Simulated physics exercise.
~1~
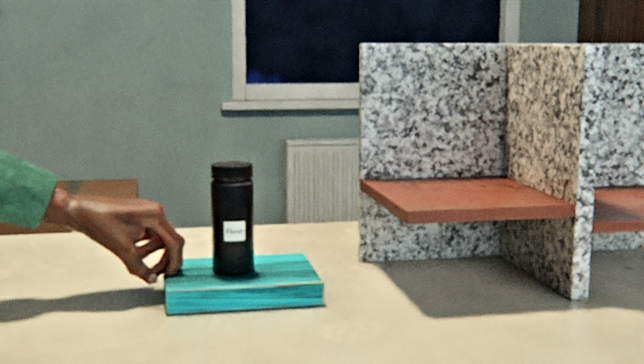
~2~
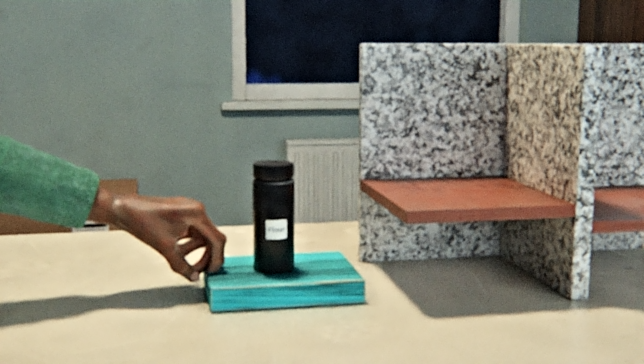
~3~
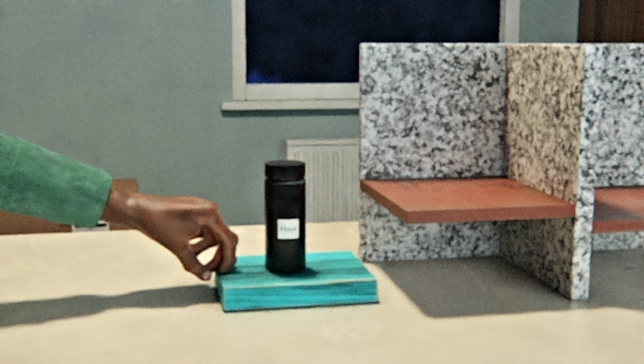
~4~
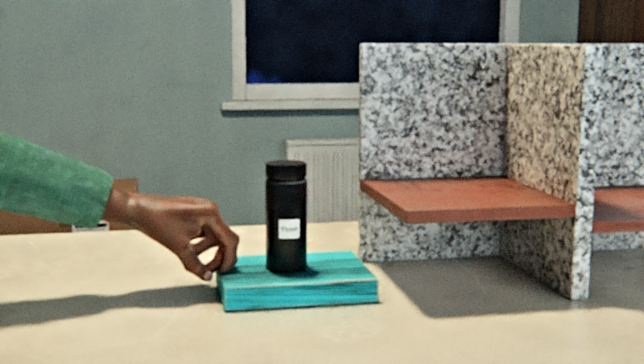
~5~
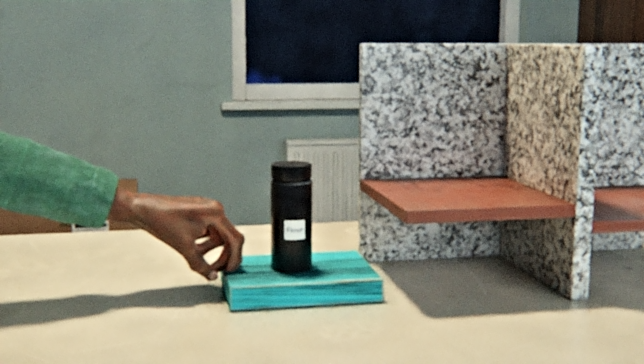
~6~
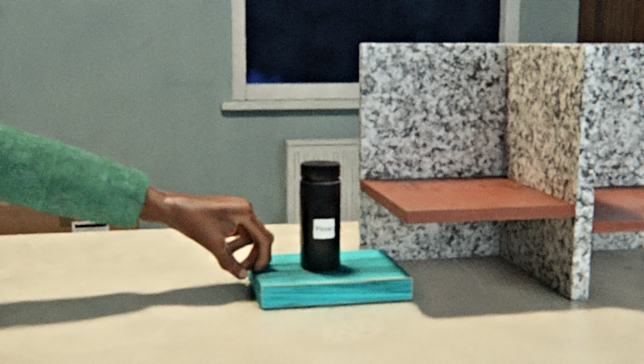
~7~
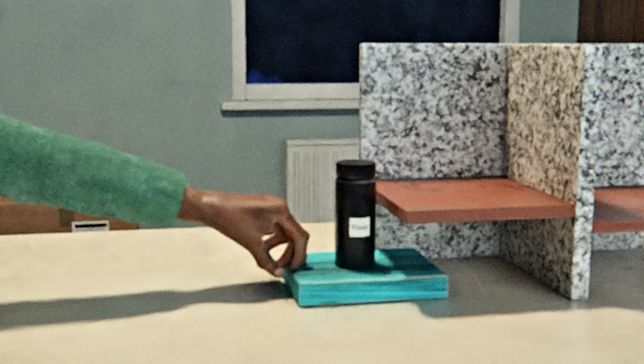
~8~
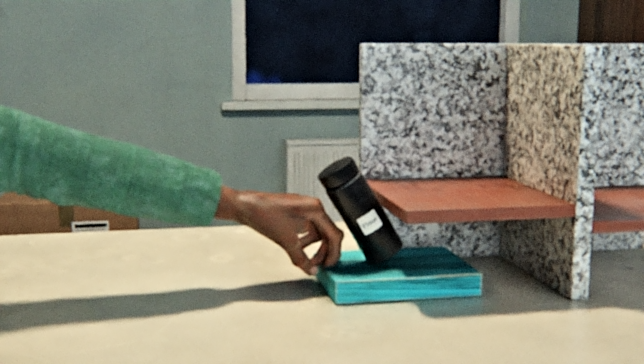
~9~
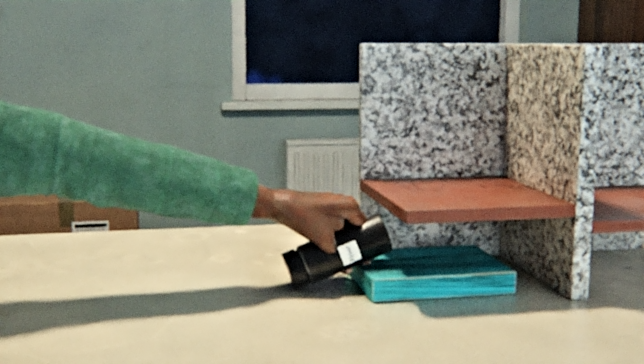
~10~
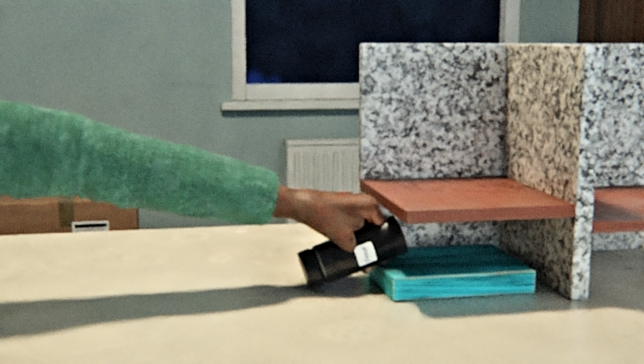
A black shaker with a small white label stands upright on a turquoise board at the left of a pale tabletop, seen from the side by a still camera. To the right is a speckled grey rack with a low reddish-brown shelf, and behind are a grey-green wall and a dark window. A hand in a green sleeve slowly pushes the board rightward, pausing briefly, then continuing. The shaker strikes the shelf's edge, tips back toward the hand and falls onto its side. The board slides under the shelf, leaving the shaker lying against its left end beneath the hand.
